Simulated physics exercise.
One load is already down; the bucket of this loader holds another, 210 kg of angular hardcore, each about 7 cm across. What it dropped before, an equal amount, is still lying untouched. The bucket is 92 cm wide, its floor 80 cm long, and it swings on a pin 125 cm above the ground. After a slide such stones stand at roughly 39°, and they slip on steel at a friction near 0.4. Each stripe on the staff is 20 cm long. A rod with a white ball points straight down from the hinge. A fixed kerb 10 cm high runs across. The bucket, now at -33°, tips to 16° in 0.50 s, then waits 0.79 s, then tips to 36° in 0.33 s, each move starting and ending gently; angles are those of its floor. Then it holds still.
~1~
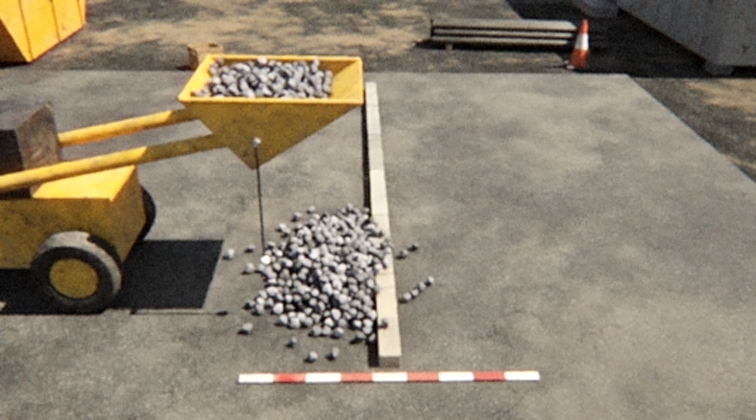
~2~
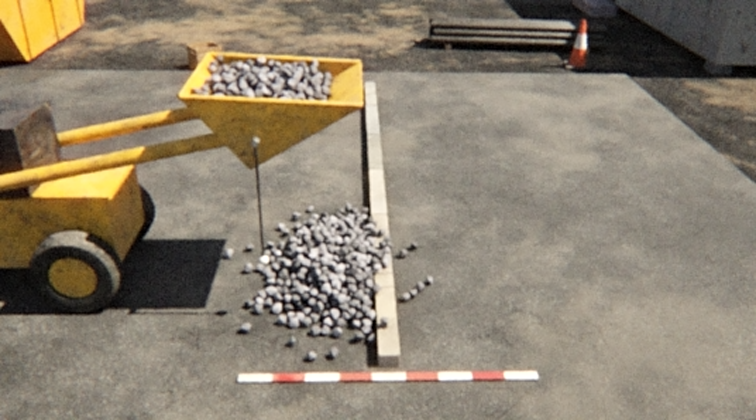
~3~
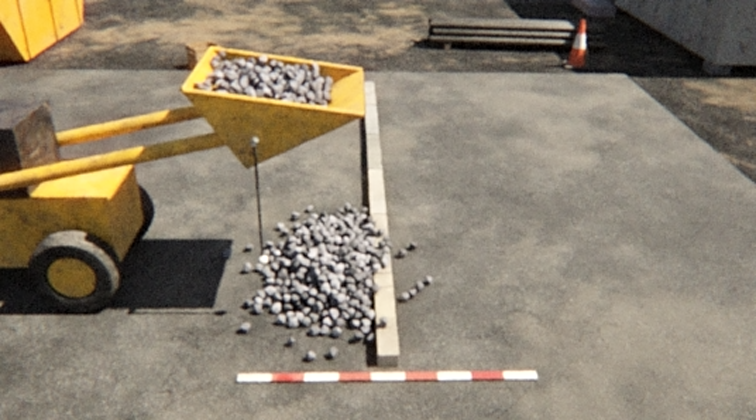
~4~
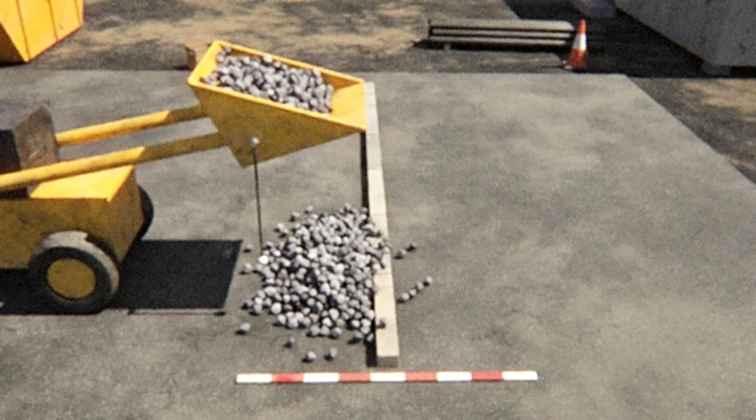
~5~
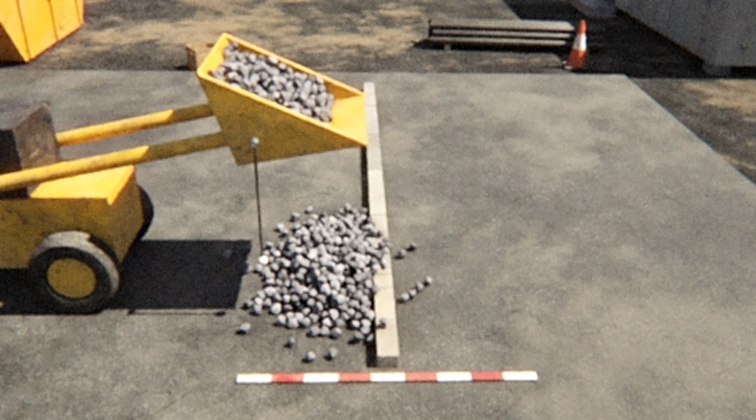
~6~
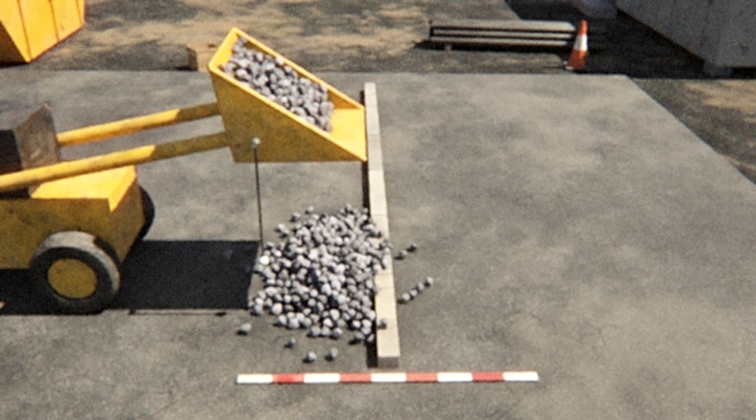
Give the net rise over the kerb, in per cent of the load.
Close to 70 parts in a hundred.
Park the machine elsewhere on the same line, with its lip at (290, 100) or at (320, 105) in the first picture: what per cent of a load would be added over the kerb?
First some 5, then 25 per cent.
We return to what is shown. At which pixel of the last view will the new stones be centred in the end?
Around (408, 262).
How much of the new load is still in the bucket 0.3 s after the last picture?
Roughly 100 per cent is still inside.
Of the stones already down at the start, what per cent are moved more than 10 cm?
About 0 per cent.
Then, 0.1 s after the last picture the floor is at 11°; in per cent of one load, 100 in the bucket, 99 on this side of the kerb, 1 over the kerb; the foremost stones are at (407, 268).
Then, 0.3 s after the last picture the floor is at 16°; in per cent of one load, 100 in the bucket, 99 on this side of the kerb, 1 over the kerb; the foremost stones are at (407, 268).
Then, 1.8 s after the last picture the floor is at 36°; in per cent of one load, 28 in the bucket, 152 on this side of the kerb, 20 over the kerb; the foremost stones are at (491, 289).
Then, 4.2 s after the last picture the floor is at 36°; in per cent of one load, 0 in the bucket, 129 on this side of the kerb, 71 over the kerb; the foremost stones are at (516, 274). Net gain over the kerb, 70.
